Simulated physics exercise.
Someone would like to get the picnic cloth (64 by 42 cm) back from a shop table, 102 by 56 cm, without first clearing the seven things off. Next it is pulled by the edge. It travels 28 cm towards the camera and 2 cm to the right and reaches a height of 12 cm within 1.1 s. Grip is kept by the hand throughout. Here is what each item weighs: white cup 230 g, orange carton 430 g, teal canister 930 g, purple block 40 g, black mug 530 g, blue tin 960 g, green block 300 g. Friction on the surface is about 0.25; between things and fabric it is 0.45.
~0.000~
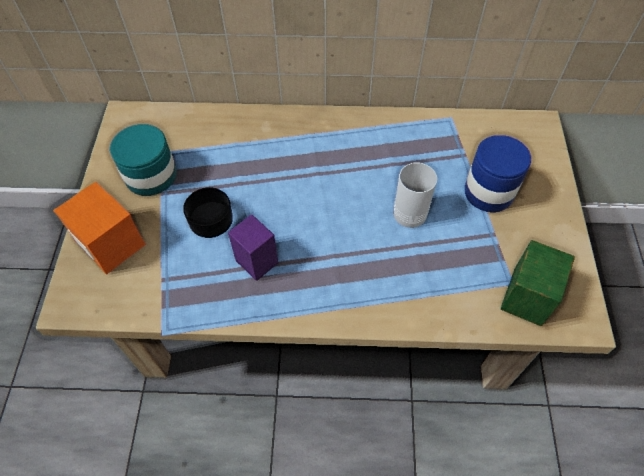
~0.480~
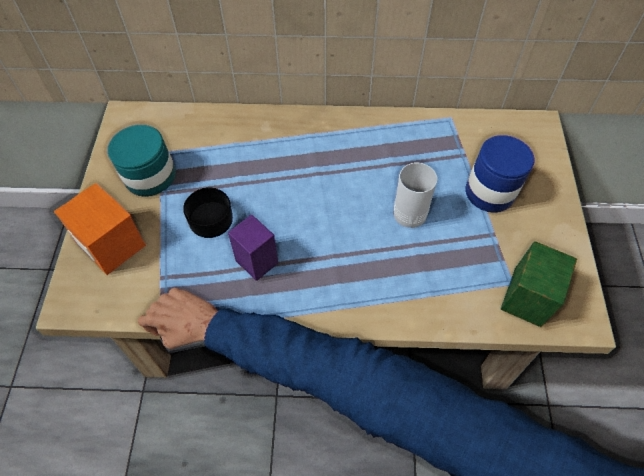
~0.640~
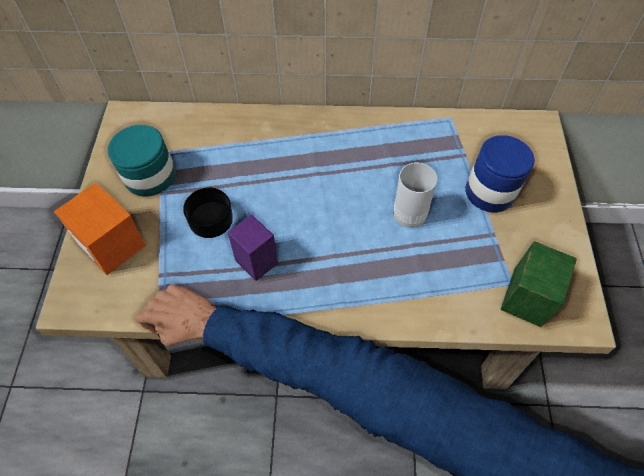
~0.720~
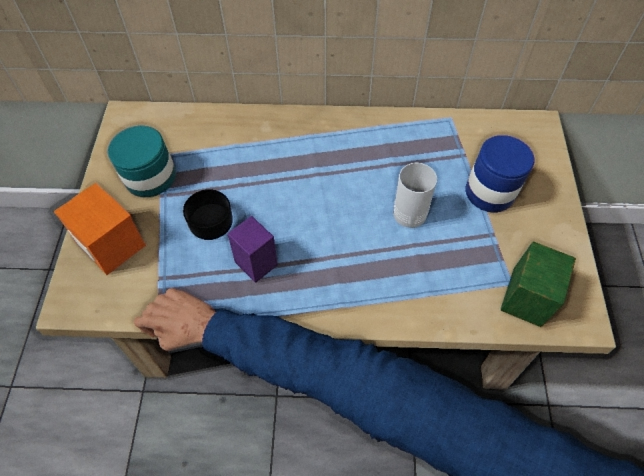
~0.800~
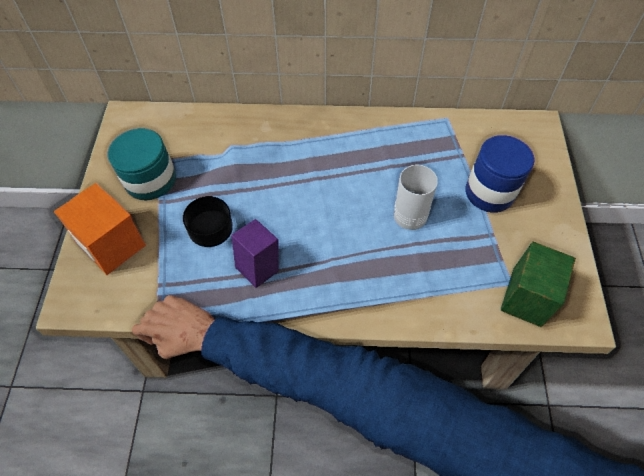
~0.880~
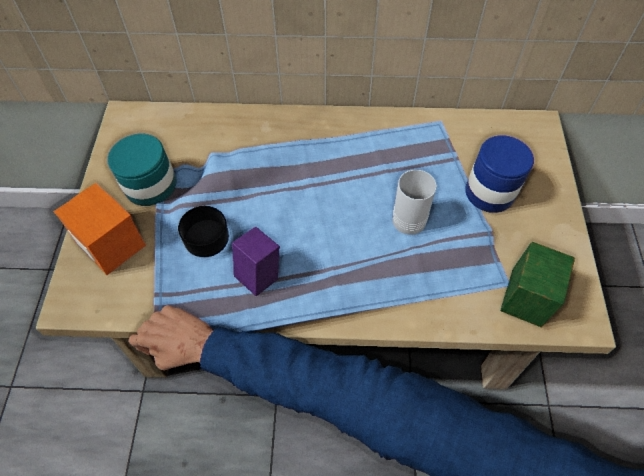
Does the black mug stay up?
No, overboard.
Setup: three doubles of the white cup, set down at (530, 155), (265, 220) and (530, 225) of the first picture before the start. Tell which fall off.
First keeps its place, second leaves the top, third keeps its place.
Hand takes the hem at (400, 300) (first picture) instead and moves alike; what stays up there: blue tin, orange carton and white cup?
Well, in that case the blue tin survives on top, the orange carton survives on top and the white cup tips off.
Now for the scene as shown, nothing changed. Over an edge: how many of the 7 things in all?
3.
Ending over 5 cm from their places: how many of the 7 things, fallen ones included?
My count is 4.
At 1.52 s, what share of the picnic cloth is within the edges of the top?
About 50 per cent.
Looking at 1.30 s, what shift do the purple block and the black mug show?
Purple block 20 cm, black mug 20 cm.
After 1.1 s, 90 % of the picnic cloth is still over the top; black mug 13 cm off its start, purple block 10 cm off its start, white cup 7 cm off its start.
After 1.3 s, 75 % of the picnic cloth is still over the top; black mug 22 cm off its start, purple block 18 cm off its start, white cup 13 cm off its start.
After 1.5 s, 50 % of the picnic cloth is still over the top; black mug over the edge, purple block 25 cm off its start at (226, 390), white cup 20 cm off its start at (363, 258).
After 1.7 s, 25 % of the picnic cloth is still over the top; black mug over the edge, purple block over the edge, white cup 29 cm off its start.
After 3.3 s, 0 % of the picnic cloth is still over the top; black mug over the edge, white cup over the edge, purple block over the edge, teal canister 8 cm off its start at (127, 176).
